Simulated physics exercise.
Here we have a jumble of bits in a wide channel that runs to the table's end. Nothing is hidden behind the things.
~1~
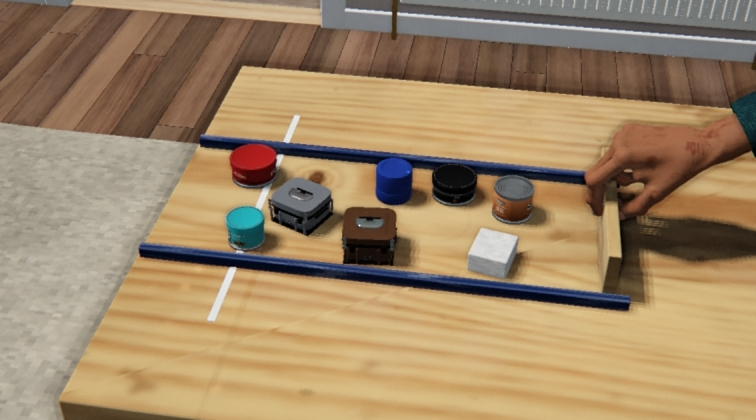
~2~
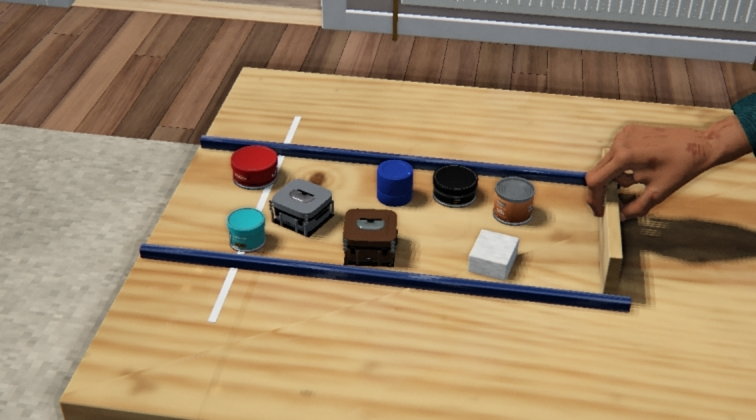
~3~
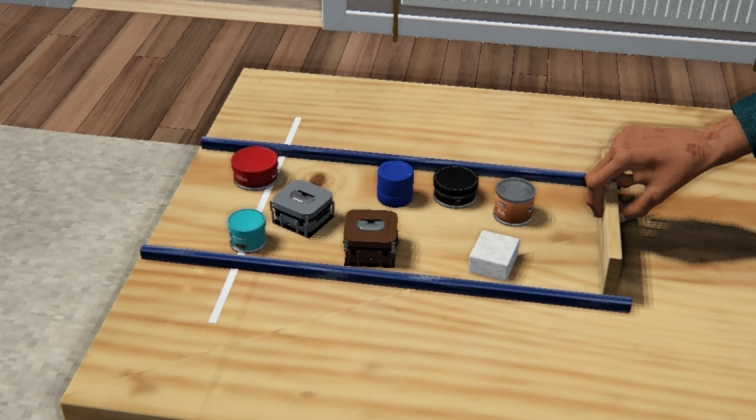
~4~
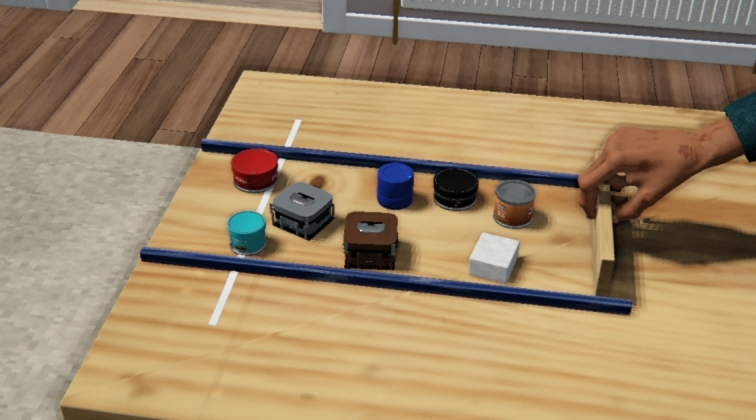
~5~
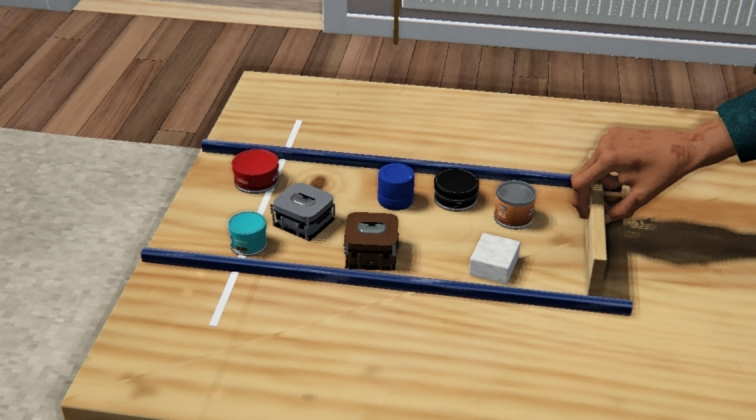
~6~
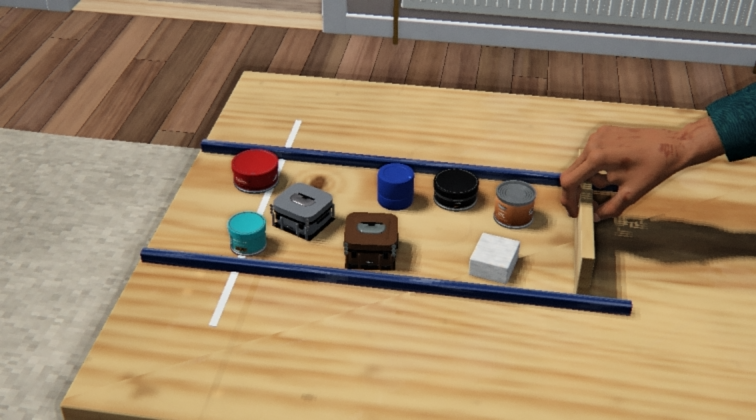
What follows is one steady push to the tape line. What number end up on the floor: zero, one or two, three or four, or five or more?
Outcome: The number that fall off is one or two.
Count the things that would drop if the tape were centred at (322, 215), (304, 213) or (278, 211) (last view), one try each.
In that order 0, 0 and 0.
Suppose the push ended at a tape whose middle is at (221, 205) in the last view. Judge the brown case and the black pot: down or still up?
The brown case falls; the black pot holds on.
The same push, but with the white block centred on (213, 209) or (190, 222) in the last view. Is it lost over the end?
In that order, it is kept; does not fall.
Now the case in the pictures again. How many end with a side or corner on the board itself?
The number is 3.
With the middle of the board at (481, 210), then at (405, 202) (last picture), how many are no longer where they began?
First 3, then 6.
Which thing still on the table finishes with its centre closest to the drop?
The red pot.
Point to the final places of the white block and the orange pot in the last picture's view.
The white block at (229, 233), the orange pot at (248, 183).
Early on, none off yet; red pot at rest near (256, 171); turquoise tin at rest near (248, 234); grey case at rest near (303, 211).
A while later, none off yet; red pot at rest near (256, 171); turquoise tin moving near (239, 233); grey case travelled about its own width near (274, 200).
Finally, the number that fall off is one or two; lost, turquoise tin.
